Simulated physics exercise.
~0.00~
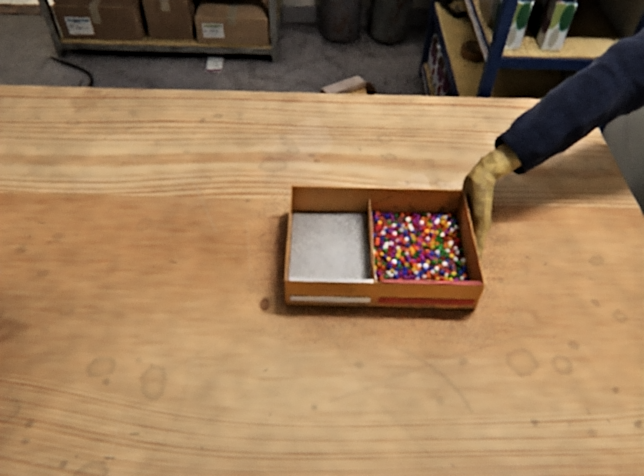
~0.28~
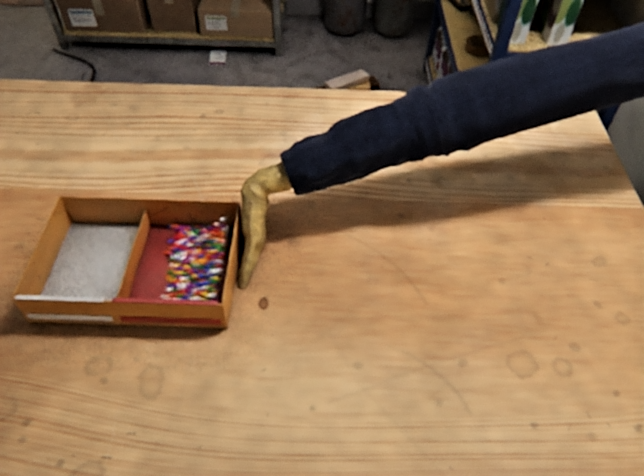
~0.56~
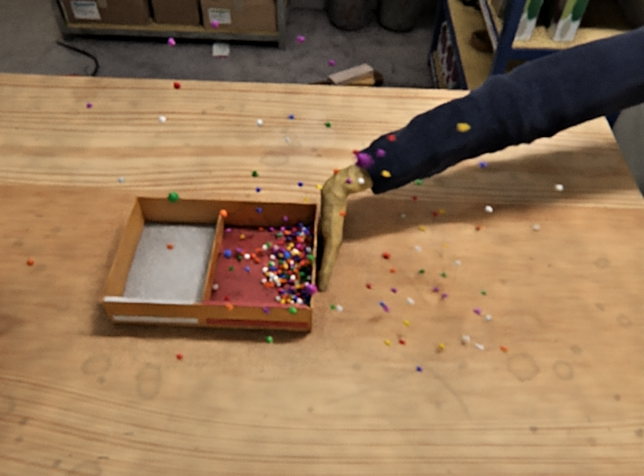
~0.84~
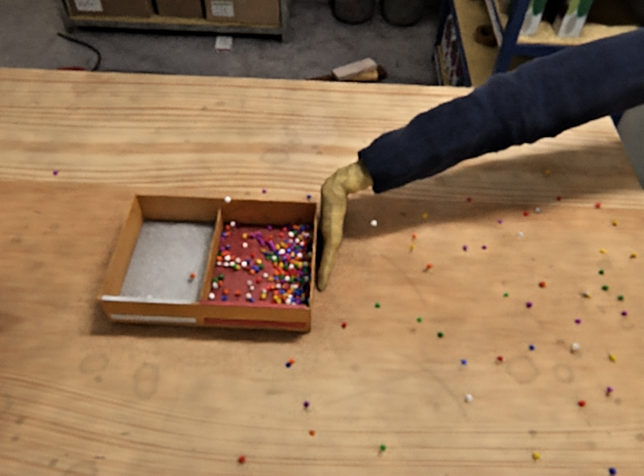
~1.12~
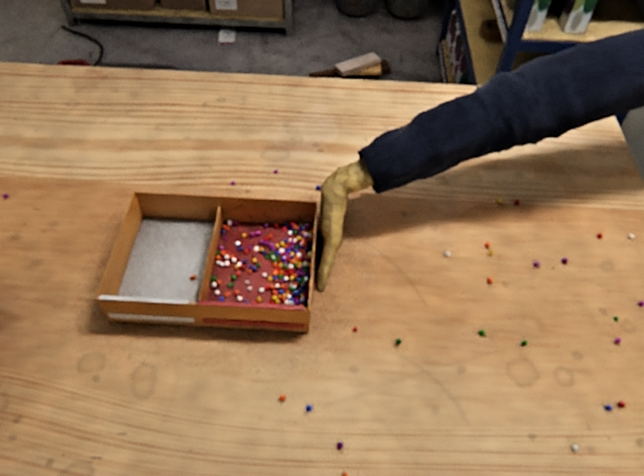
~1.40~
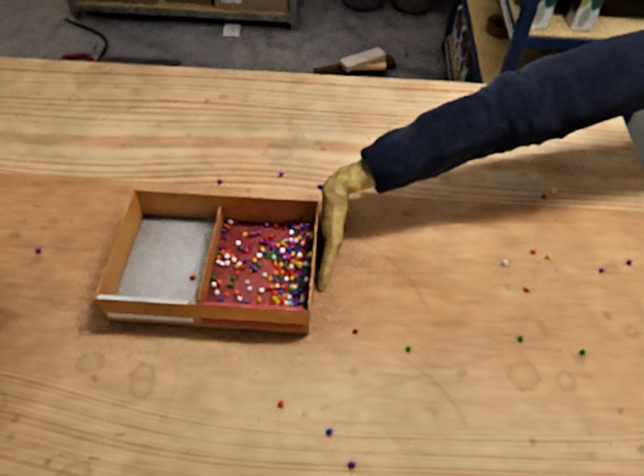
On a wooden workbench, a gloved hand shoving a divided tray left then jerking it right, scattering colourful beads across the tabletop.
